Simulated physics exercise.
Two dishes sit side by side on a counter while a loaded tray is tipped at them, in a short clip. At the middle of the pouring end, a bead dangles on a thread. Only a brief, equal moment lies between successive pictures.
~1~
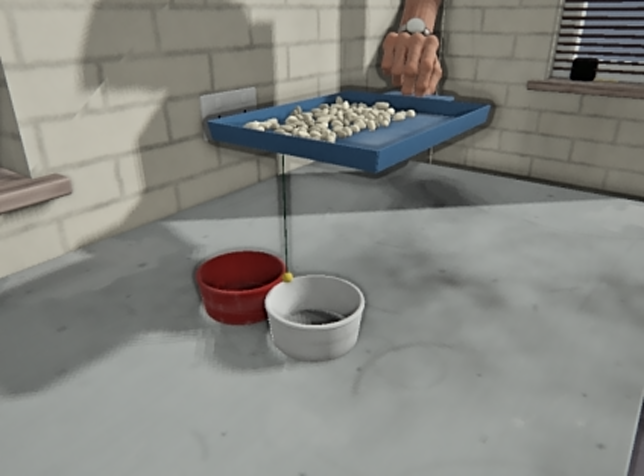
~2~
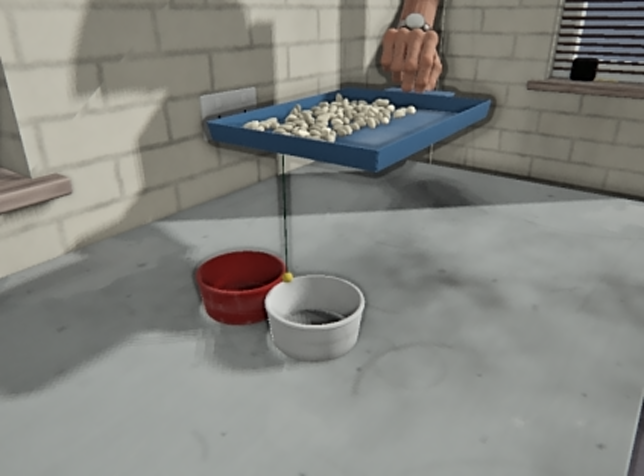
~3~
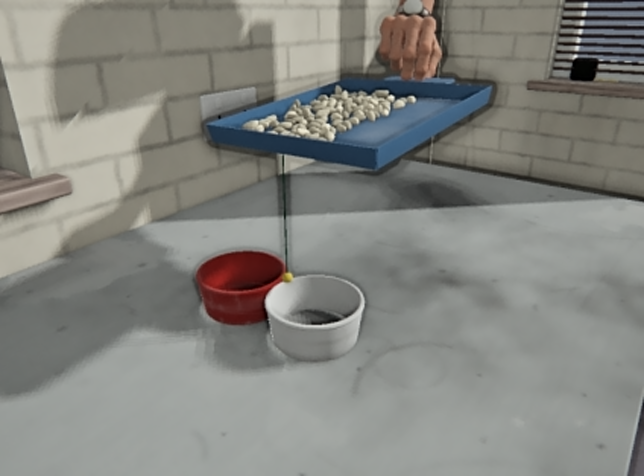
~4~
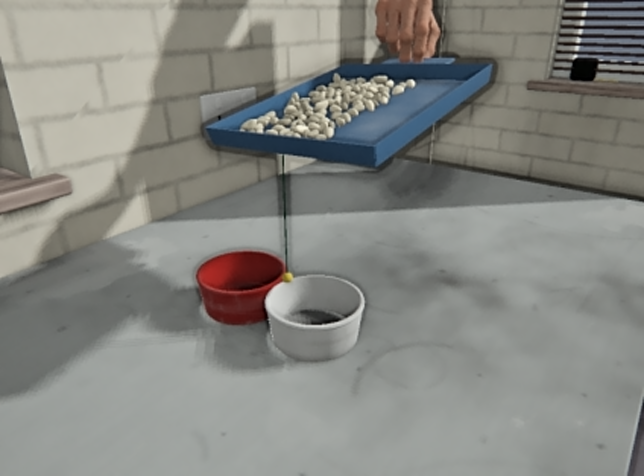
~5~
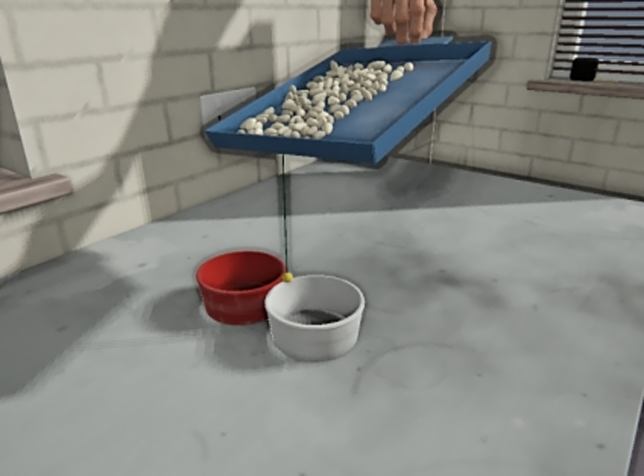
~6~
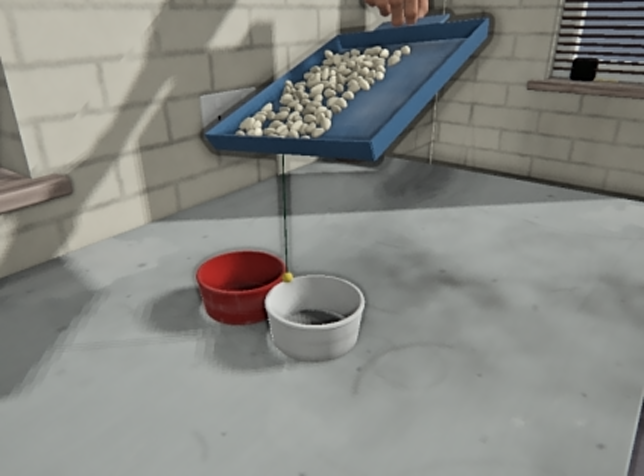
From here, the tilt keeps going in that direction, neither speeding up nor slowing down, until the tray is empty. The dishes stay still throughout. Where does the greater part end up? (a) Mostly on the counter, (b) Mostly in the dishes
Answer: A.
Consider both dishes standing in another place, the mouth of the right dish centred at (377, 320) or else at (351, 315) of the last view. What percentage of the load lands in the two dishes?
Trial 1: 0 percent; trial 2: 10 percent.
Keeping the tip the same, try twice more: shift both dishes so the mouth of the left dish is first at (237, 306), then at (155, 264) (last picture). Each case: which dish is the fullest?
First try, the dish to the left; second try, the dish to the right.
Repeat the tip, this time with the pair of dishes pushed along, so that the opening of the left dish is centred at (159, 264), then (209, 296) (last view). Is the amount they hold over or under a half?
For the two places in order: A majority share, a majority share.
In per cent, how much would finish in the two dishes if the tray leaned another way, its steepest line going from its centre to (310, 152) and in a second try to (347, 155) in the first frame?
In turn some 0 and 20 per cent.
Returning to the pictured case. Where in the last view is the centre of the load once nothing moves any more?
Near (194, 329), more or less.
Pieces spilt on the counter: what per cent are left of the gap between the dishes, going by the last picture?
Around 100 percent of the pieces.
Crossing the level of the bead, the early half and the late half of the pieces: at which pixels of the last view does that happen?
First around (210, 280), afterwards around (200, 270).
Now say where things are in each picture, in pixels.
Corners of the pouring end (211, 121) and (377, 150), level; middle of the load (338, 120), white beans; left dish (211, 302); right dish (285, 336); bead on its thread (287, 278), in the first picture.
Corners of the pouring end (211, 122) and (377, 149), level; middle of the load (338, 118), in the second picture.
Corners of the pouring end (210, 124) and (376, 147), tipped barely, lowest at the left corner; middle of the load (338, 112), in the third picture.
Corners of the pouring end (209, 127) and (374, 144), tipped a little, lowest at the left corner; middle of the load (336, 103), in the fourth picture.
Corners of the pouring end (209, 130) and (372, 142), tipped clearly, lowest at the left corner; middle of the load (335, 94), in the fifth picture.
Corners of the pouring end (208, 133) and (369, 140), tipped clearly, lowest at the left corner; middle of the load (332, 85); left dish (211, 302); right dish (285, 336), in the sixth picture.
Just after the last frame, tray tipped steeply; every one on the tray.
A moment on, tray tipped past a quarter turn; almost all on the tray; just a few in the left dish; about a tenth outside both; just a few in the air.
Further on, tray tipped past a quarter turn; just a few in the right dish; roughly a quarter in the left dish; the larger part outside both.
When it is over, tray tipped past a quarter turn; just a few in the right dish; roughly a quarter in the left dish; the larger part outside both.
